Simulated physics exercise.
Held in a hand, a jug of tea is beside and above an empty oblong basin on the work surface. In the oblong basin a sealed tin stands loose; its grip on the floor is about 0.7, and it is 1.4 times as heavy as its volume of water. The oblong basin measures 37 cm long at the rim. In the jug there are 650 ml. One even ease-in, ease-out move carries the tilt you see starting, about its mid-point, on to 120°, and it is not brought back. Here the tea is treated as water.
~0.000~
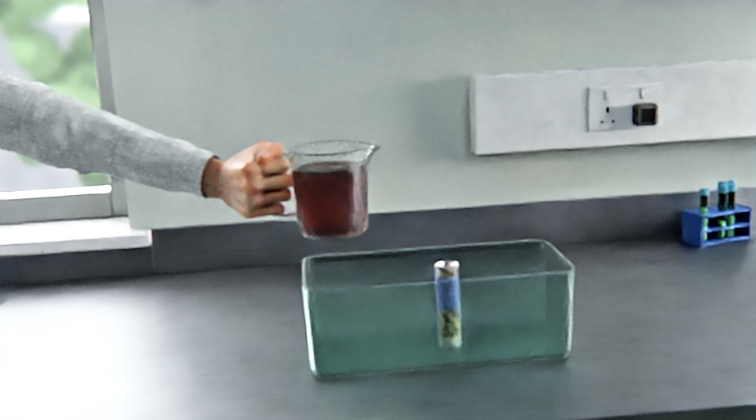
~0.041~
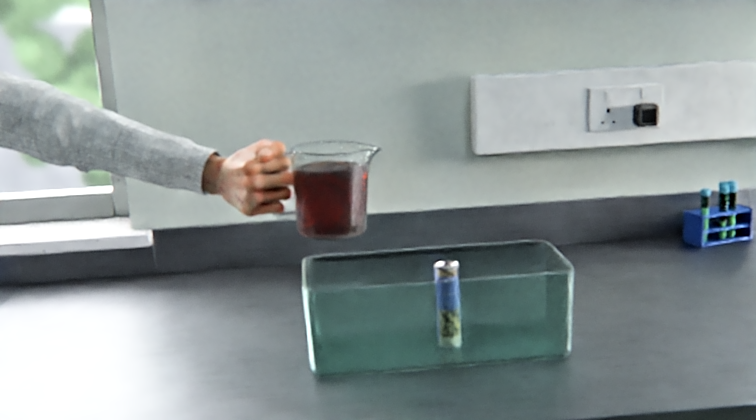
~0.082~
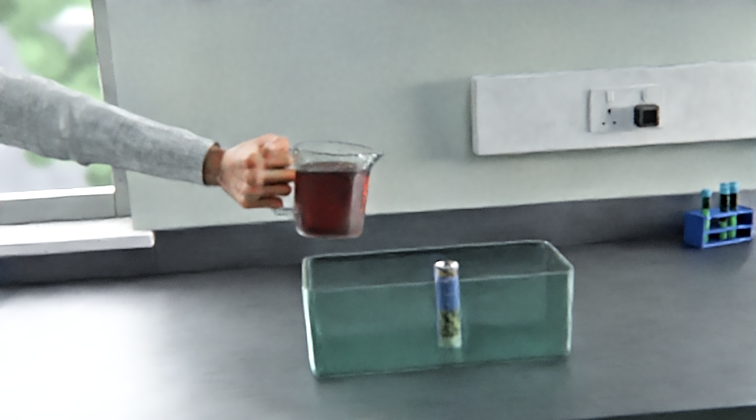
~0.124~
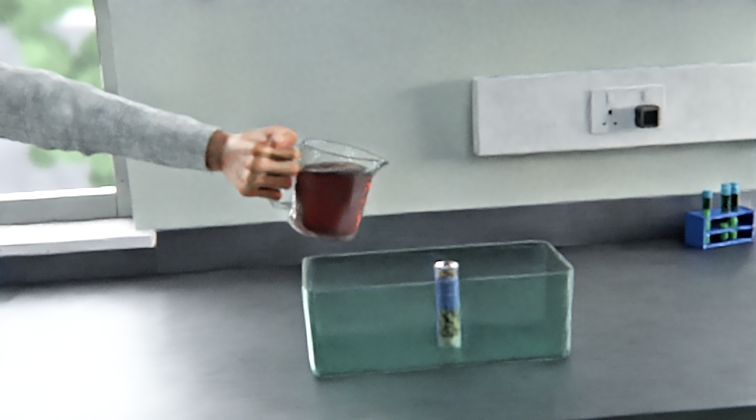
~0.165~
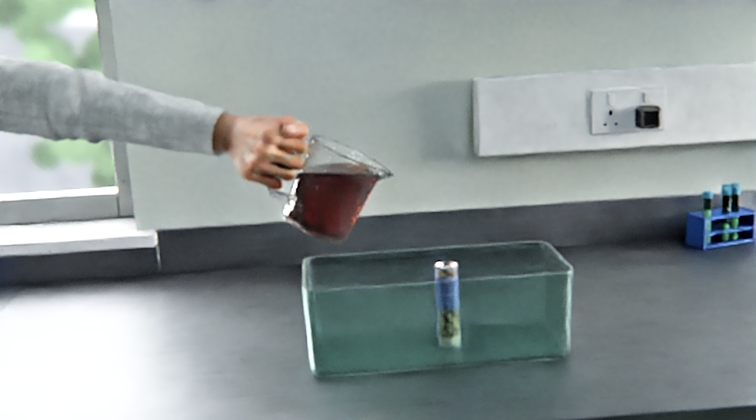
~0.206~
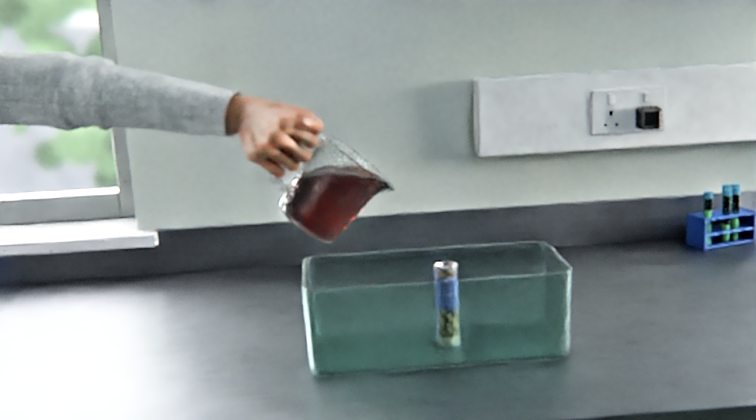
In the video, a hand holds a glass jug of dark reddish-brown tea above a clear oblong basin with a small upright tin in it, then tilts the jug rightward, slowly at first and then more steeply.
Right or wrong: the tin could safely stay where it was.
Right, it remains upright.
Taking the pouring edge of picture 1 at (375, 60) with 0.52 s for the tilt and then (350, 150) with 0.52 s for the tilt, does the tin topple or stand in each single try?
First it tips over; then it stays on its base.
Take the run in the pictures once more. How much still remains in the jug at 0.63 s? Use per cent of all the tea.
4 in a hundred, give or take.
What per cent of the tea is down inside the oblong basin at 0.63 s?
Some 90 percent of the total.
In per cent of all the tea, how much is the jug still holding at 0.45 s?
I'd estimate some 42 % remains.
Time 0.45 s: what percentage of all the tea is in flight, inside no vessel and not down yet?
Some 24 % is the figure.
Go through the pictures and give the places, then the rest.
It leans 0°; its right rim is at (380, 146); the tea meets the walls at (293, 169) and (365, 165); the oblong basin's rim runs from (303, 275) to (561, 256); the tin's top is at (447, 268), in the first picture.
It leans 2°; its right rim is at (381, 148); the tea meets the walls at (294, 169) and (366, 165), in the second picture.
It leans 7°; its right rim is at (385, 153); the tea meets the walls at (296, 168) and (368, 166), in the third picture.
It leans 16°; its right rim is at (390, 162); the tea meets the walls at (298, 170) and (372, 169), in the fourth picture.
It leans 27°; its right rim is at (394, 174); the tea meets the walls at (298, 178) and (378, 172), in the fifth picture.
It leans 41°; its right rim is at (395, 188); the tea meets the walls at (289, 188) and (385, 178), in the sixth picture.
By 0.45 s the tilt is 115° and 43 per cent is still to pour; the tin stands where it began.
By 0.63 s the tilt is 120° and 4 per cent is still to pour; the tin stands where it began.
By 0.82 s the tilt is 120° and 0 per cent is still to pour; the tin stands where it began.
By 1.02 s the tilt is 120° and 0 per cent is still to pour; the tin stands where it began.
At rest the tin stands where it began.
